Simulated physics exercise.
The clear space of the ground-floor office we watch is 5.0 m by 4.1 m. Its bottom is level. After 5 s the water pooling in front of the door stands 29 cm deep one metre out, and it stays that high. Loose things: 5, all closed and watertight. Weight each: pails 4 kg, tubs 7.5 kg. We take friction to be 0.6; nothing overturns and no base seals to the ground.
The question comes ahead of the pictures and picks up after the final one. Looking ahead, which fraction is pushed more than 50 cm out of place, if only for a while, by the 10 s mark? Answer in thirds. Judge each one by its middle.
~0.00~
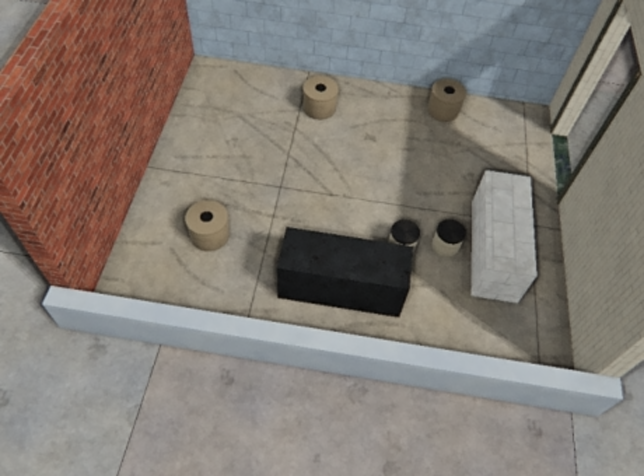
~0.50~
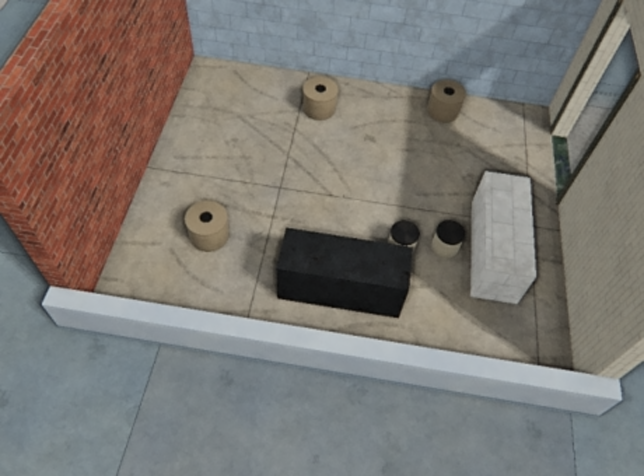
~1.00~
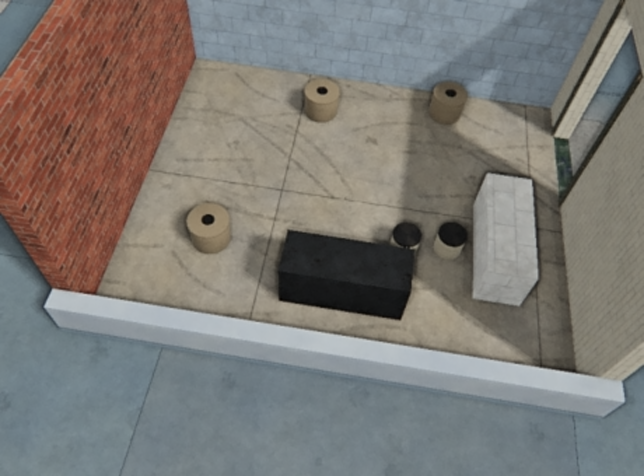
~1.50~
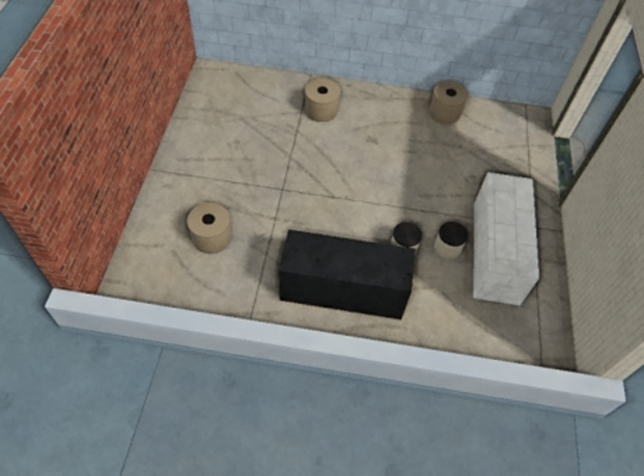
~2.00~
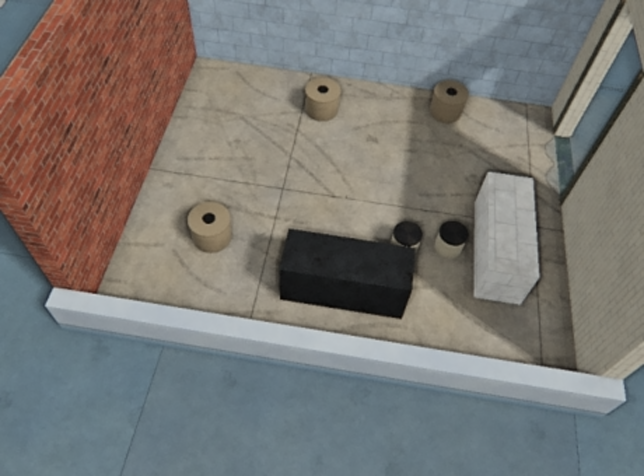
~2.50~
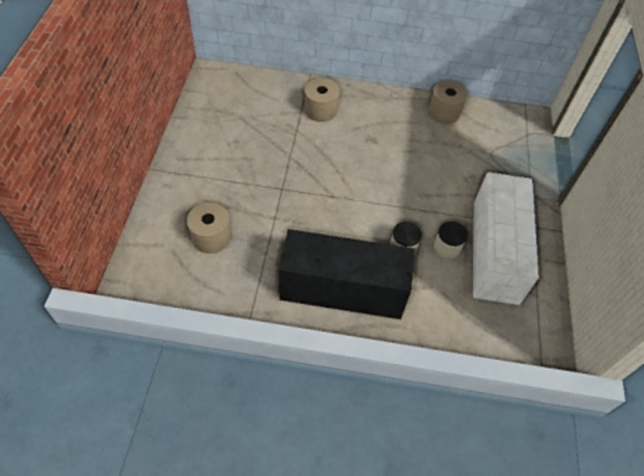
One to two thirds.
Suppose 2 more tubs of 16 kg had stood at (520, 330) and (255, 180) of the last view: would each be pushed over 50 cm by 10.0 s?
First one stays within it, second one stays within it.
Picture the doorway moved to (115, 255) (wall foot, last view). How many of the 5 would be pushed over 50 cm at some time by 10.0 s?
In that case the number is 2.
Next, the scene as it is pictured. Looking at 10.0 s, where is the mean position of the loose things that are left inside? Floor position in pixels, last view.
Centre of the remaining things: Roughly (296, 208).
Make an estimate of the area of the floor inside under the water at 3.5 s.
Some 3.0 m2 of it.
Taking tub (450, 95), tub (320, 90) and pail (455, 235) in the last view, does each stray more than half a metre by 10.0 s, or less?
Same order as the question: Greater, greater, smaller.
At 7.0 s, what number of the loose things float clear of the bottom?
It comes to 2 of them.
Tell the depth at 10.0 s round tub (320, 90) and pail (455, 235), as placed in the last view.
Around 12 cm and 2 cm.
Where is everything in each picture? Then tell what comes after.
The first frame shows a pail at (452, 231), on the bottom; a tub at (321, 88), on the bottom; water covers 0.0 m2; 0 of 5 have shifted.
The second frame shows a pail at (451, 232) rests on the ground; a tub at (321, 89) rests on the ground; water covers 0.0 m2; 0 of 5 have shifted.
The third frame shows a pail at (453, 234), on the bottom; a tub at (322, 91) rests on the ground; 0.0 m2 under water; 0 of 5 have shifted.
The fourth frame shows a pail at (454, 233) rests on the ground; a tub at (323, 91) rests on the ground; 0.0 m2 under water; 0 of 5 have shifted.
The fifth frame shows a pail at (454, 232) rests on the ground; a tub at (323, 90), on the bottom; 0.0 m2 under water; 0 of 5 have shifted.
The sixth frame shows a pail at (453, 233) rests on the ground; a tub at (322, 90) rests on the ground; 0.6 m2 under water; 0 of 5 have shifted.
After 3.5 s 0 of 5 are over 50 cm from their spots; 0 afloat.
After 4.5 s 0 of 5 are over 50 cm from their spots; 0 afloat.
After 7.0 s 2 of 5 are over 50 cm from their spots; 2 afloat.
After 10.0 s 3 of 5 are over 50 cm from their spots, and 3 have been at some point; 3 afloat.
